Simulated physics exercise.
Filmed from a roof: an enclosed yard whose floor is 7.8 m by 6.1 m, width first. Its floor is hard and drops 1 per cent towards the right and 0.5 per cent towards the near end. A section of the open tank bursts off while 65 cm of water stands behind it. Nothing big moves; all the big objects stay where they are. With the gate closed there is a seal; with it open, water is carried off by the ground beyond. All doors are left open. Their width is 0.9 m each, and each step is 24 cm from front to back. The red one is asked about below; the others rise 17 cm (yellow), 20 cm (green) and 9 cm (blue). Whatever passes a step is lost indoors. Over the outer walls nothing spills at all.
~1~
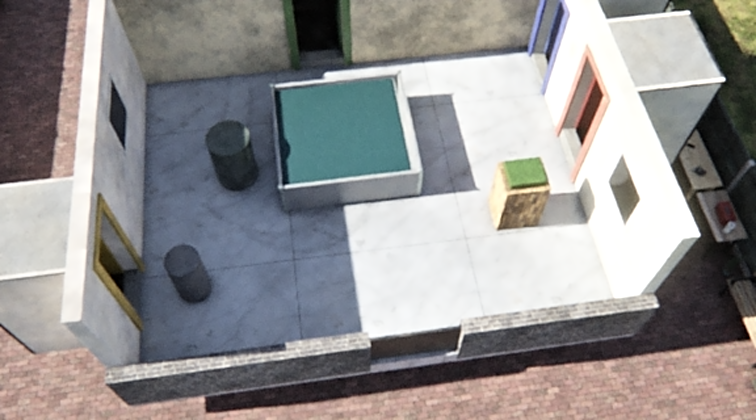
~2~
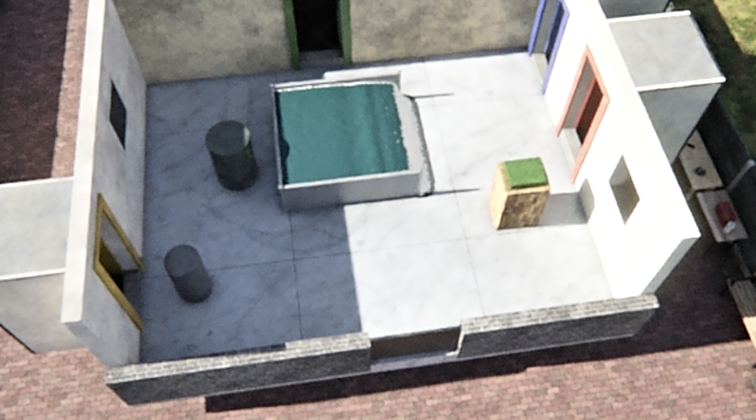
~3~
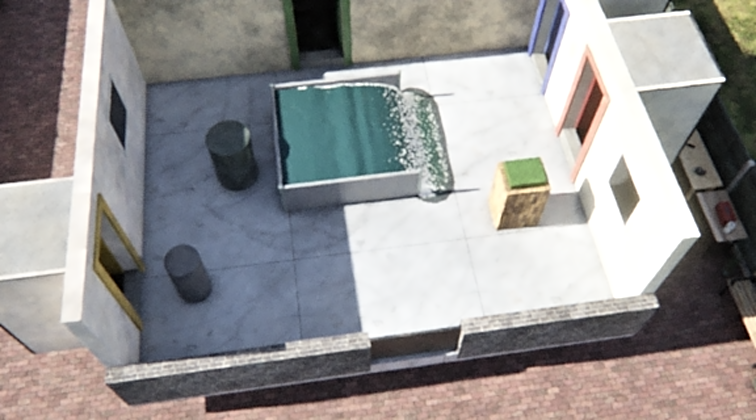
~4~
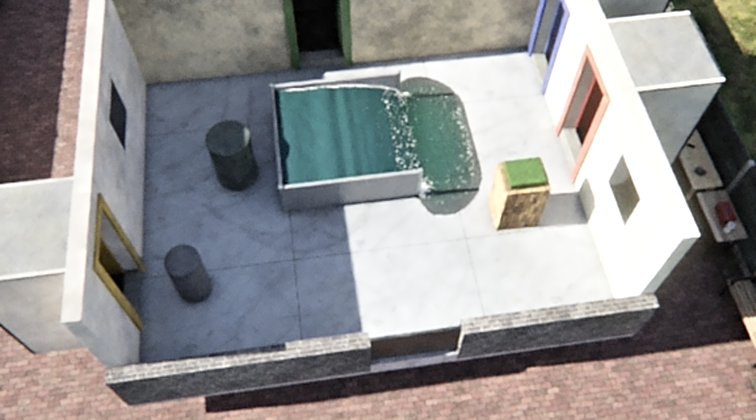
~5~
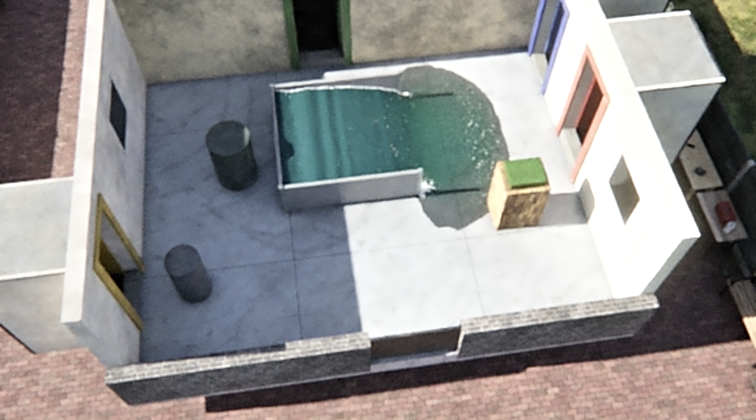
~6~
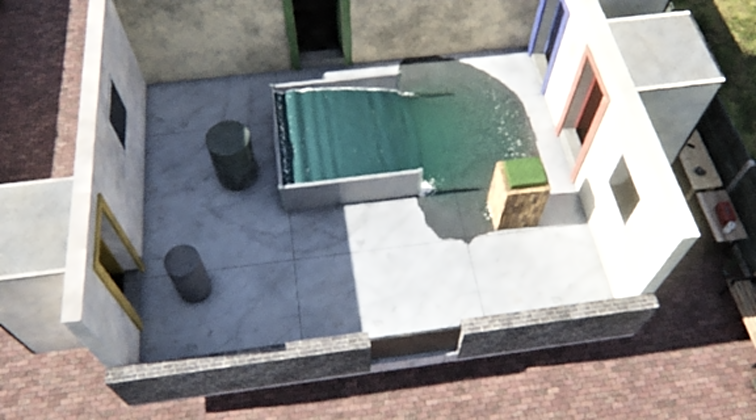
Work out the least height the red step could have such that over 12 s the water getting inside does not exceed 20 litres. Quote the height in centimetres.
The least height is about 34 cm.
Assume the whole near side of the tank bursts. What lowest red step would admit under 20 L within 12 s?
The answer is some 5.5 cm.
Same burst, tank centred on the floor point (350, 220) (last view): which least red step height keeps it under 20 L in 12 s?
Some 29 cm.
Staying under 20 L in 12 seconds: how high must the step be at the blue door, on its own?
At blue, roughly 31 cm.
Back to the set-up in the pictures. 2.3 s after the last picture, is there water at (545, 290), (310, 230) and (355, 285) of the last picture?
In turn: Flooded, dry, not reached.
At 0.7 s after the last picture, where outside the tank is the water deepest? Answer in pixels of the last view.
At about pixel (556, 134).
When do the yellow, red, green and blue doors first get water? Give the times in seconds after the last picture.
Arrival times - yellow: 6.5 s; red: 0.1 s; green: 3.6 s; blue: 0.3 s.
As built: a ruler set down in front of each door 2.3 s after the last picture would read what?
Centimetres: Yellow = 0, red = 32, green = 0, blue = 31.
Then, 0.7 s after the last picture water covers 25 % of the floor, deepest (40 cm) near (556, 134); 37 cm at the red door, 5 litres in over its 26 cm step.
Then, 2.3 s after the last picture water covers 40 % of the floor, deepest (34 cm) near (527, 51); 32 cm at the red door, 84 litres in over its 26 cm step.
Then, 11.3 s after the last picture water covers 100 % of the floor, deepest (12 cm) near (277, 207); 8 cm at the red door, 92 litres in over its 26 cm step.
At the red door as built, the water peaked near 42 cm, 1.3 s after the last picture.
Run again over the same 12 s with other heights there, 44 litres in over 30.5 cm, 0 litres over 41 cm. The limit of 20 litres is kept from about 34 cm up.
